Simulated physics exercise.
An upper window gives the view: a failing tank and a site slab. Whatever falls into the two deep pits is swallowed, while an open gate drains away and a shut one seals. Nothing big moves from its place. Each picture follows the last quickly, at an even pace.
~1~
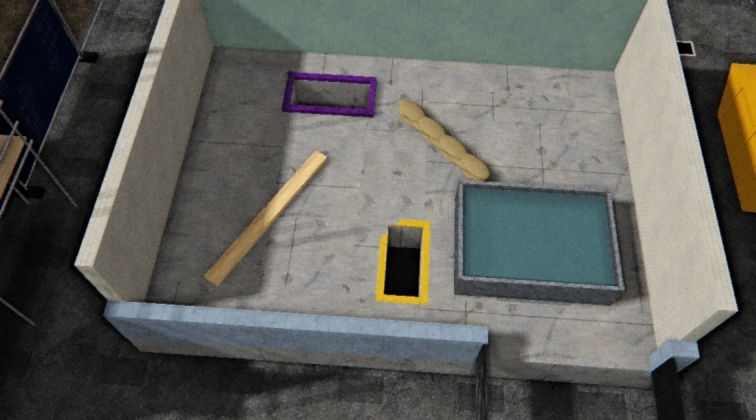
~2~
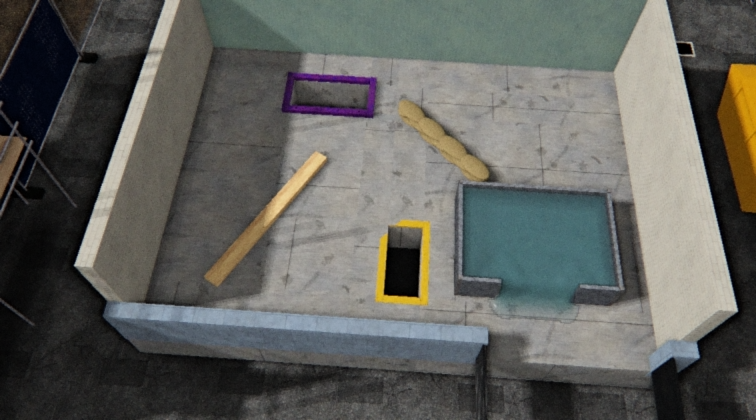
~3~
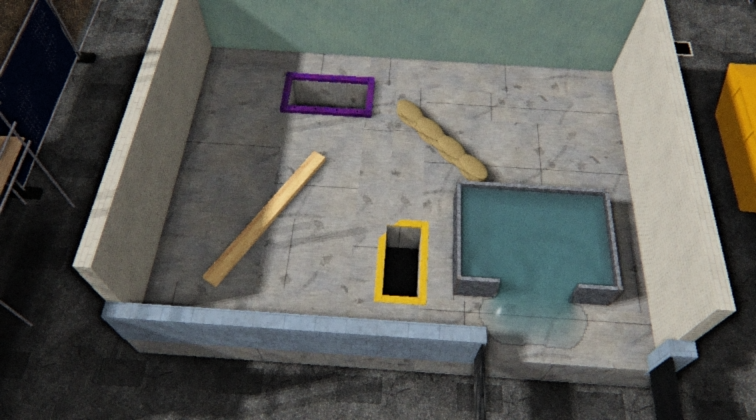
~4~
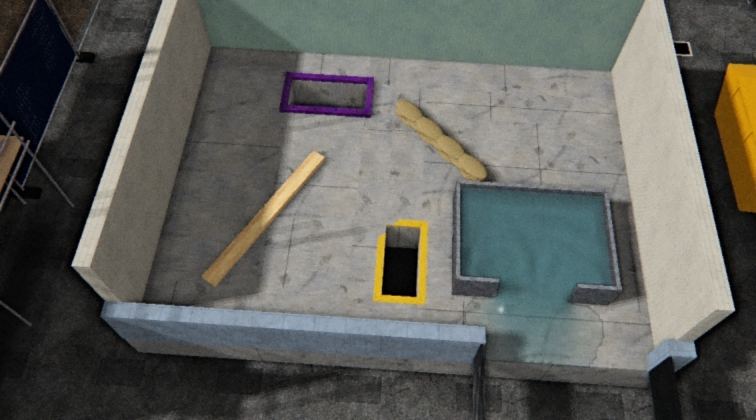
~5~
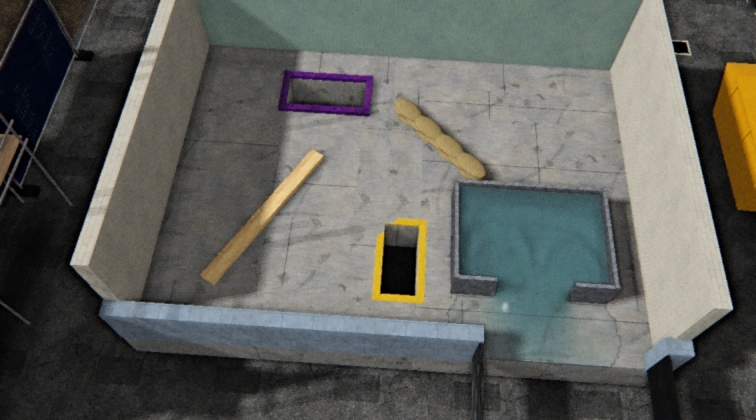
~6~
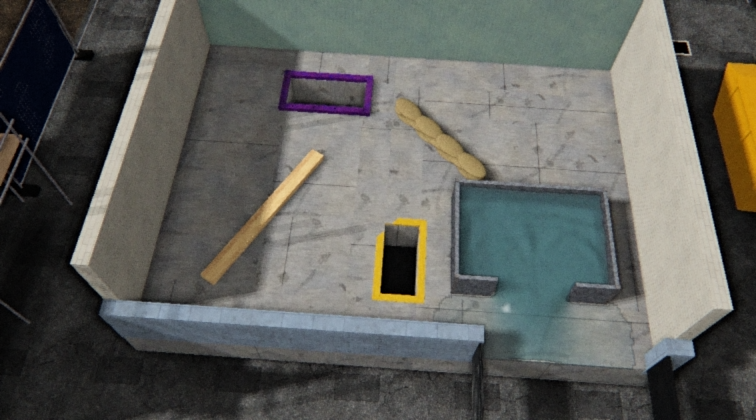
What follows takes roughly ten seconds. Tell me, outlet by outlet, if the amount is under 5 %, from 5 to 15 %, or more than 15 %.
My prediction: The gate takes in a considerable amount - past fifteen per cent. The yellow pit takes in a trifling amount - short of five per cent. The purple pit takes in a trifling amount - short of five per cent.
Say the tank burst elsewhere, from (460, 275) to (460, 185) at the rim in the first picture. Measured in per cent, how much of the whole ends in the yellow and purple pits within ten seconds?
Shares: Yellow at 65 percent, purple at 0 percent.
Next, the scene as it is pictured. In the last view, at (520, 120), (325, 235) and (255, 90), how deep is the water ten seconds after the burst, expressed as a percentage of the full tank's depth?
At the three places, in the order asked: Around 0, 0 and 0 per cent.
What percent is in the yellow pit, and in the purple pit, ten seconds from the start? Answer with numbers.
About 0 and 0 per cent.
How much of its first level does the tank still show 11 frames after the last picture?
About 56 per cent.
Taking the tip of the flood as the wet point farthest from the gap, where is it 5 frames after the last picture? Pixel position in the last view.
The wet point farthest out is around (365, 334).
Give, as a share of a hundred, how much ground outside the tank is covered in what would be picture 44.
Roughly 5 %.
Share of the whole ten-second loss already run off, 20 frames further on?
By then, close to 60 % of it.
A moment on, water covers 5 % of the floor; the gate 18 %, the yellow pit 0 %, the purple pit 0 %.
Next, water covers 5 % of the floor; the gate 34 %, the yellow pit 0 %, the purple pit 0 %.
Then, water covers 5 % of the floor; the gate 49 %, the yellow pit 0 %, the purple pit 0 %.
Later, water covers 5 % of the floor; the gate 67 %, the yellow pit 0 %, the purple pit 0 %.
In the end, water covers 5 % of the floor; the gate 80 %, the yellow pit 1 %, the purple pit 0 %.
